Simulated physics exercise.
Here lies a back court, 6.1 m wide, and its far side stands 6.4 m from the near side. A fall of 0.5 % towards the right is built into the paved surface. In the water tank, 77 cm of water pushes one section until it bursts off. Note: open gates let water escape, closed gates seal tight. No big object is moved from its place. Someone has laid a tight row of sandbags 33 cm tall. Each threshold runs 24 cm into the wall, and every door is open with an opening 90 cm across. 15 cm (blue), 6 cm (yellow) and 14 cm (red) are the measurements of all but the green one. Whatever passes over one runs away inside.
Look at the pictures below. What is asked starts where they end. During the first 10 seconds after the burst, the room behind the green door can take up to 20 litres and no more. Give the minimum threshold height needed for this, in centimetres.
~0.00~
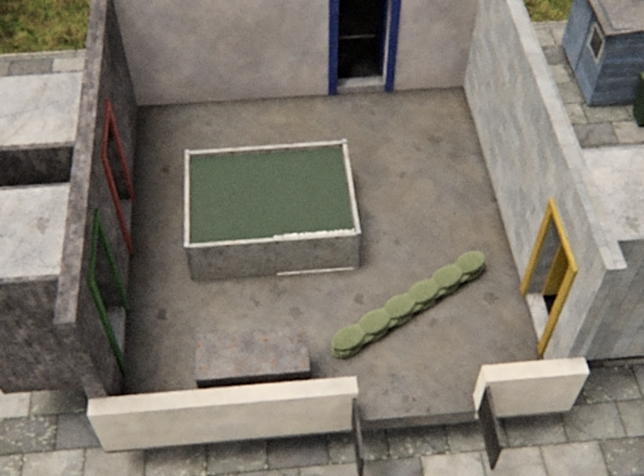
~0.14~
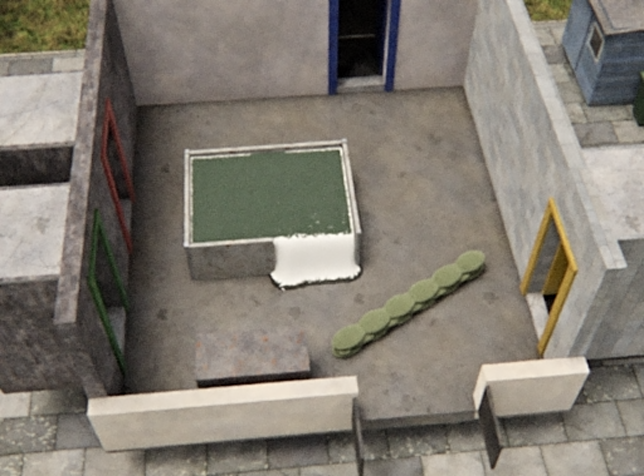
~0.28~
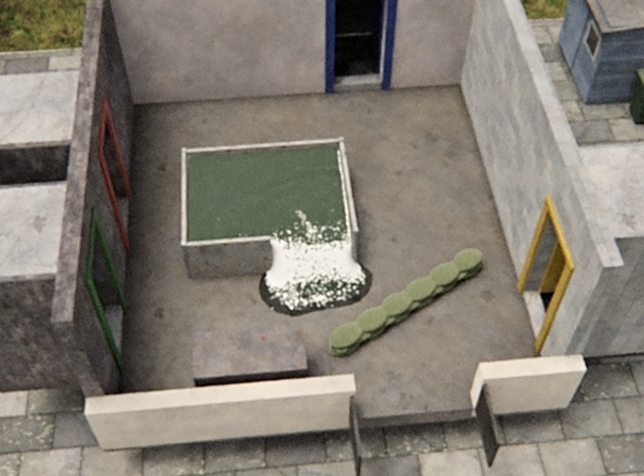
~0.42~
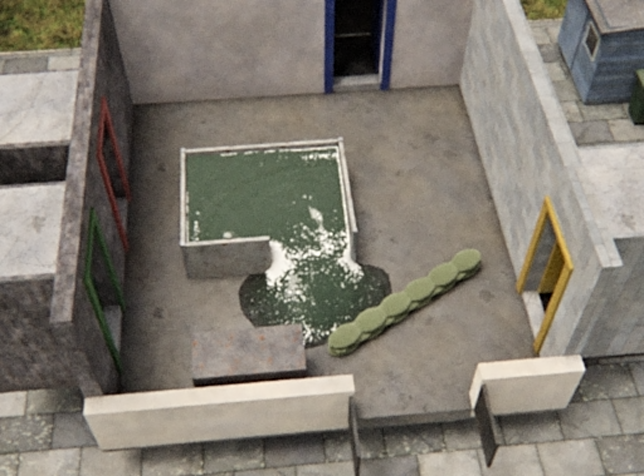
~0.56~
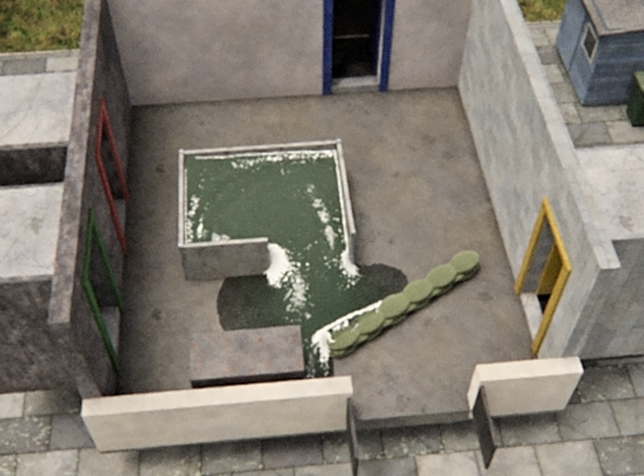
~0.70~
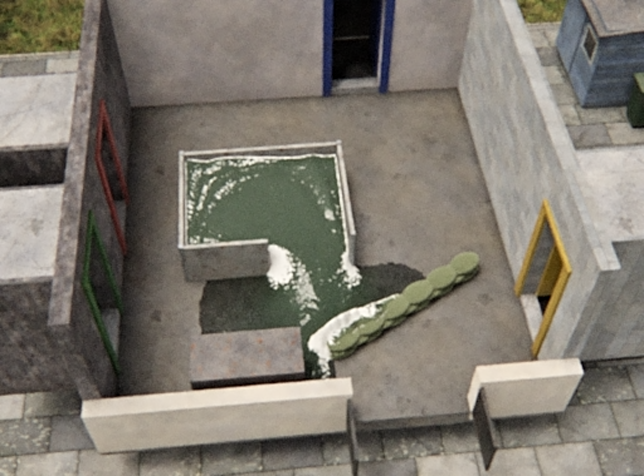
Roughly 25 centimetres.
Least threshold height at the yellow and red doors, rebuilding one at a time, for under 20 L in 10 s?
About 7.5 cm at yellow and about 5.5 cm at red.
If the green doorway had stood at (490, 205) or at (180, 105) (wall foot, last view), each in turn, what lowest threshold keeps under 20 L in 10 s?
Minimums: About 10.5 cm and 14.0 cm.
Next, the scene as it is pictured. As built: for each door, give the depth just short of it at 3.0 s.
Blue door 0 cm, yellow door 7 cm, red door 9 cm, green door 28 cm.
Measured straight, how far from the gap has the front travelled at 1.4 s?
Roughly 3.4 metres.
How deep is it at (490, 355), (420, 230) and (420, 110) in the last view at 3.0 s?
In that order: 5, 4 and 0 cm.
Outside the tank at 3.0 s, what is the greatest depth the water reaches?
36 cm.
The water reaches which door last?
The answer is the blue door.
After 1.4 s water covers 20 % of the floor, deepest (56 cm) near (351, 329); it has not reached the green door.
After 3.0 s water covers 60 % of the floor, deepest (36 cm) near (293, 355); 28 cm at the green door, 18 litres in over its 21 cm threshold.
After 10.0 s water covers 95 % of the floor, deepest (16 cm) near (130, 145); 7 cm at the green door, 58 litres in over its 21 cm threshold.
At the green door as built, the water arrived by 1.6 s and peaked near 29 cm at 2.6 s.
Run again over the same 10 s with other heights there, 52 litres in over 21.5 cm, 2 litres over 30 cm. The limit of 20 litres is kept from about 25 cm up.
